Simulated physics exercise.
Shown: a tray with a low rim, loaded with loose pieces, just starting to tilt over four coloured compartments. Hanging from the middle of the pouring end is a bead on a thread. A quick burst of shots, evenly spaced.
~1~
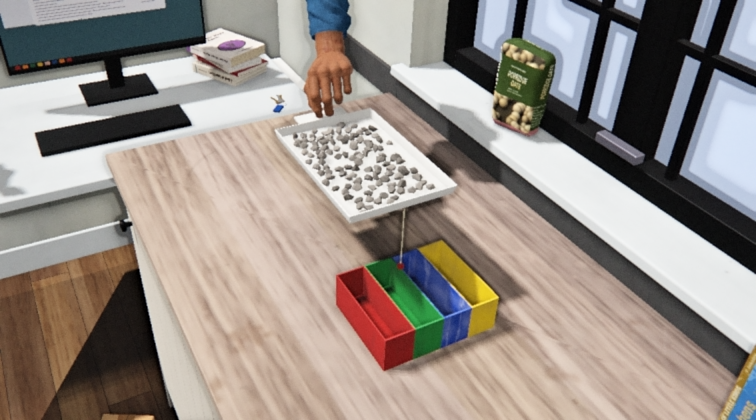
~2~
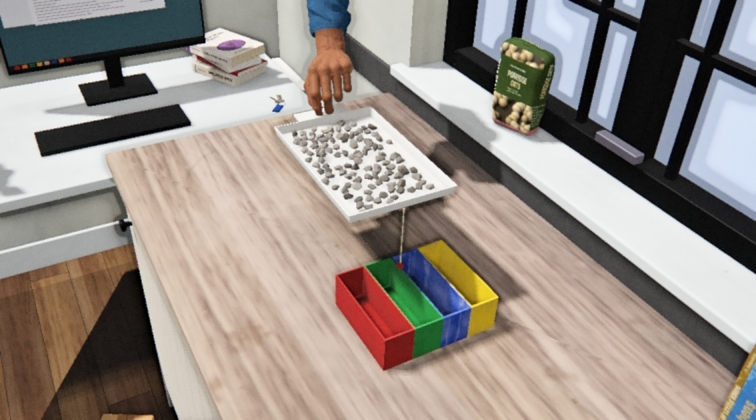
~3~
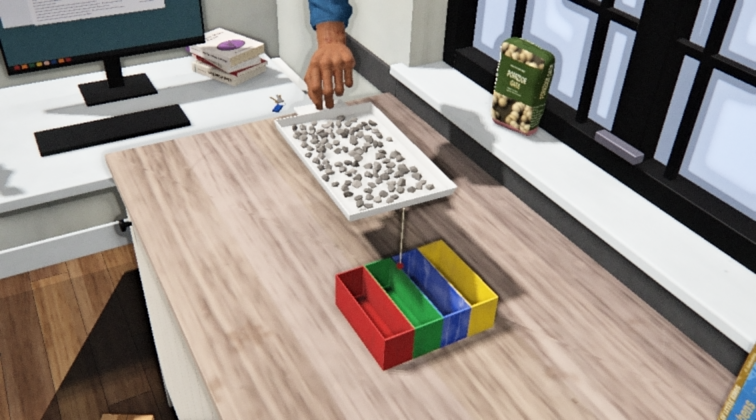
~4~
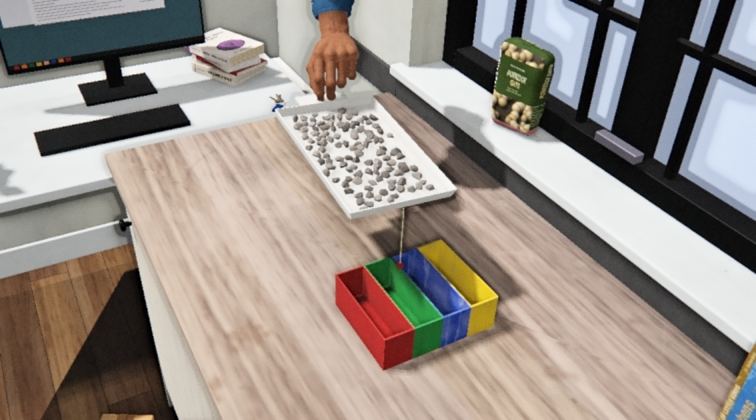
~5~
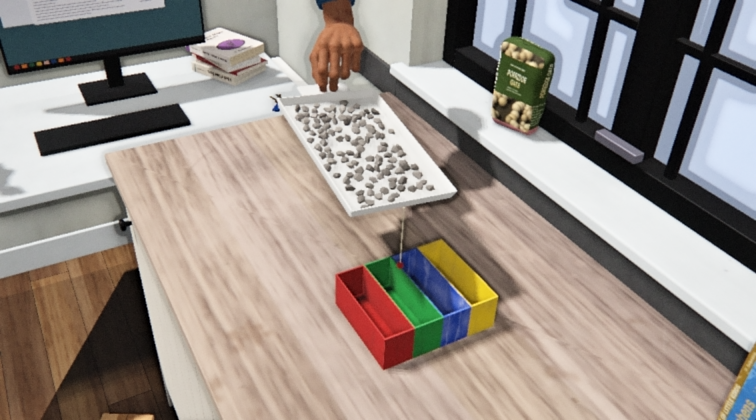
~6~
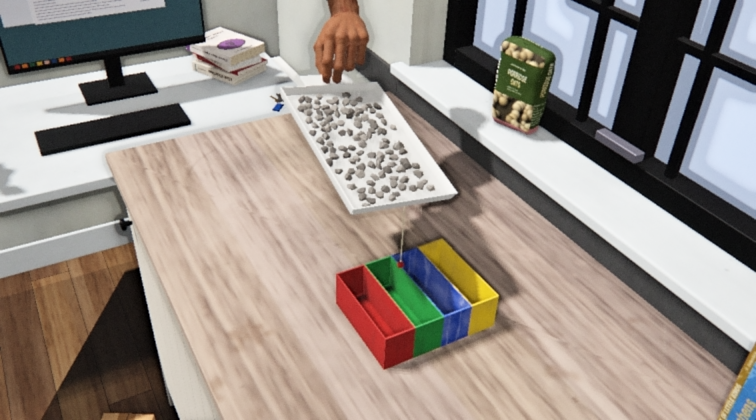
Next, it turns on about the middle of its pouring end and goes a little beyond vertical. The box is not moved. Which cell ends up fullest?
The yellow cell.
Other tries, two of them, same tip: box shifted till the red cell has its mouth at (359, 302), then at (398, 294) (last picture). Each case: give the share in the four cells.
About 50 per cent, then about 100 per cent.
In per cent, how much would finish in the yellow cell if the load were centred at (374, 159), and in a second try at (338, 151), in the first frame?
Around 60 then around 60 per cent.
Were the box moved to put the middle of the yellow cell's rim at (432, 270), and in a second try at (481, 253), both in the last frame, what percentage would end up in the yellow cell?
I'd say about 30 percent, followed by about 10 percent.
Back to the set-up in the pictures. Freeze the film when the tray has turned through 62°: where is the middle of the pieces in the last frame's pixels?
Check around (435, 186) in the last picture.
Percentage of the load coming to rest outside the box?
20 per cent.
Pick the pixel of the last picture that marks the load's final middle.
I'd put the middle somewhere around (450, 291).
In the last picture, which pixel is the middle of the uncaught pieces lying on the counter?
Look around (499, 294) in the last picture.
Soon, tray tipped steeply; most on the tray; a stray few in the yellow cell; a small part falling or outside the box.
A while on, tray tipped past a quarter turn; a small part on the tray; about half in the yellow cell; a small part in the blue cell; about a quarter falling or outside the box.
Towards the end, tray tipped past a quarter turn; about two thirds in the yellow cell; about a quarter in the blue cell; about a quarter falling or outside the box.
Finally, tray tipped past a quarter turn; about two thirds in the yellow cell; about a quarter in the blue cell; none in the red cell; none in the green cell; about a quarter outside the box.
